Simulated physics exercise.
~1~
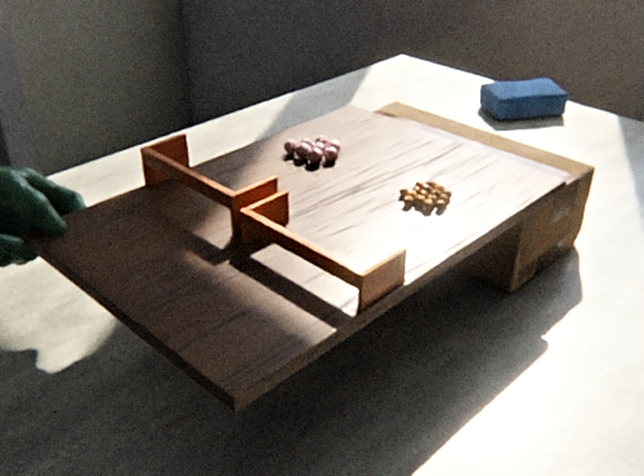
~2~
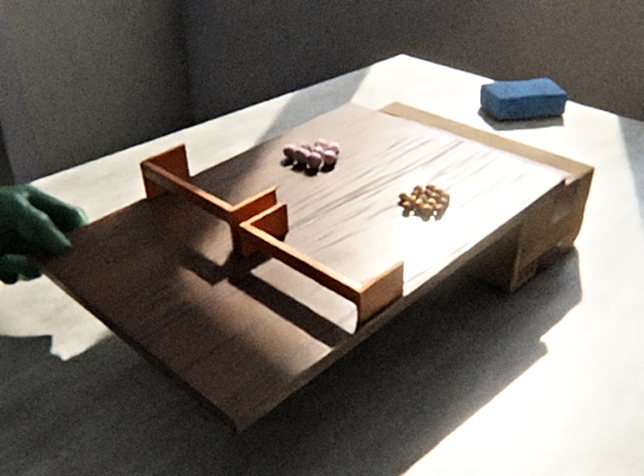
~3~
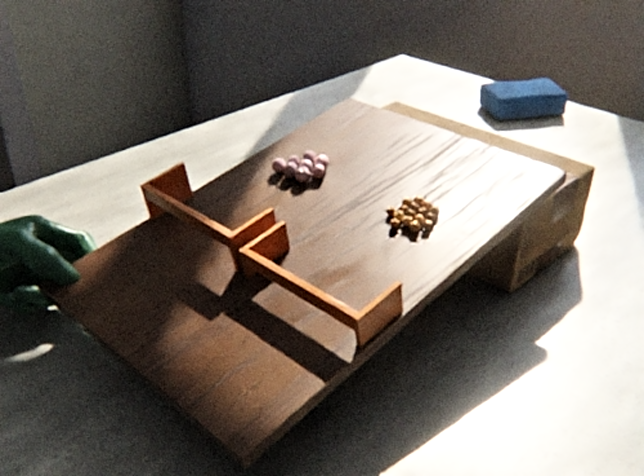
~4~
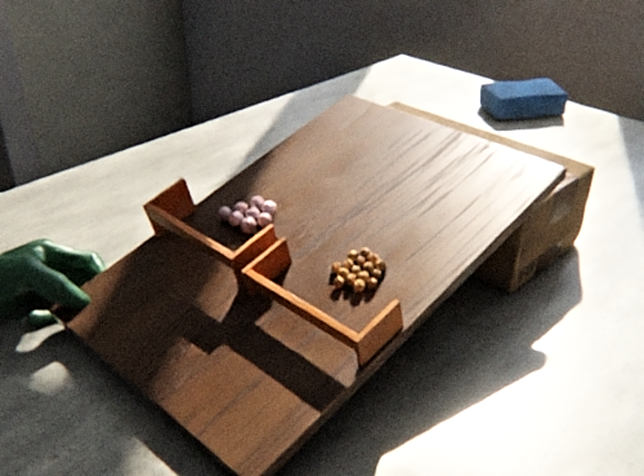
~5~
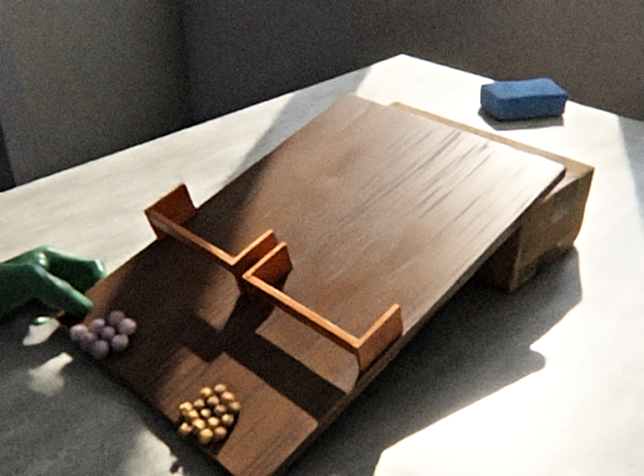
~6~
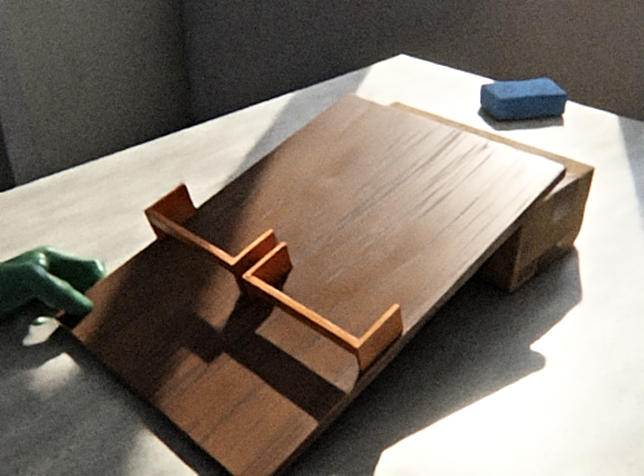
A green hand at the left holds the low end of a brown wooden board, whose far end rests on a box on a pale, sunlit tabletop, seen from above and to one side. Two orange gates stand across the board, with a cluster of pinkish beads and a cluster of golden ones above them, and a blue block sits behind. The hand lowers its end, and the slope steepens. Both clusters slide down toward the gates, then pass beneath them to the lower edge. Finally both are out of sight, leaving the tilted board bare except for its gates.
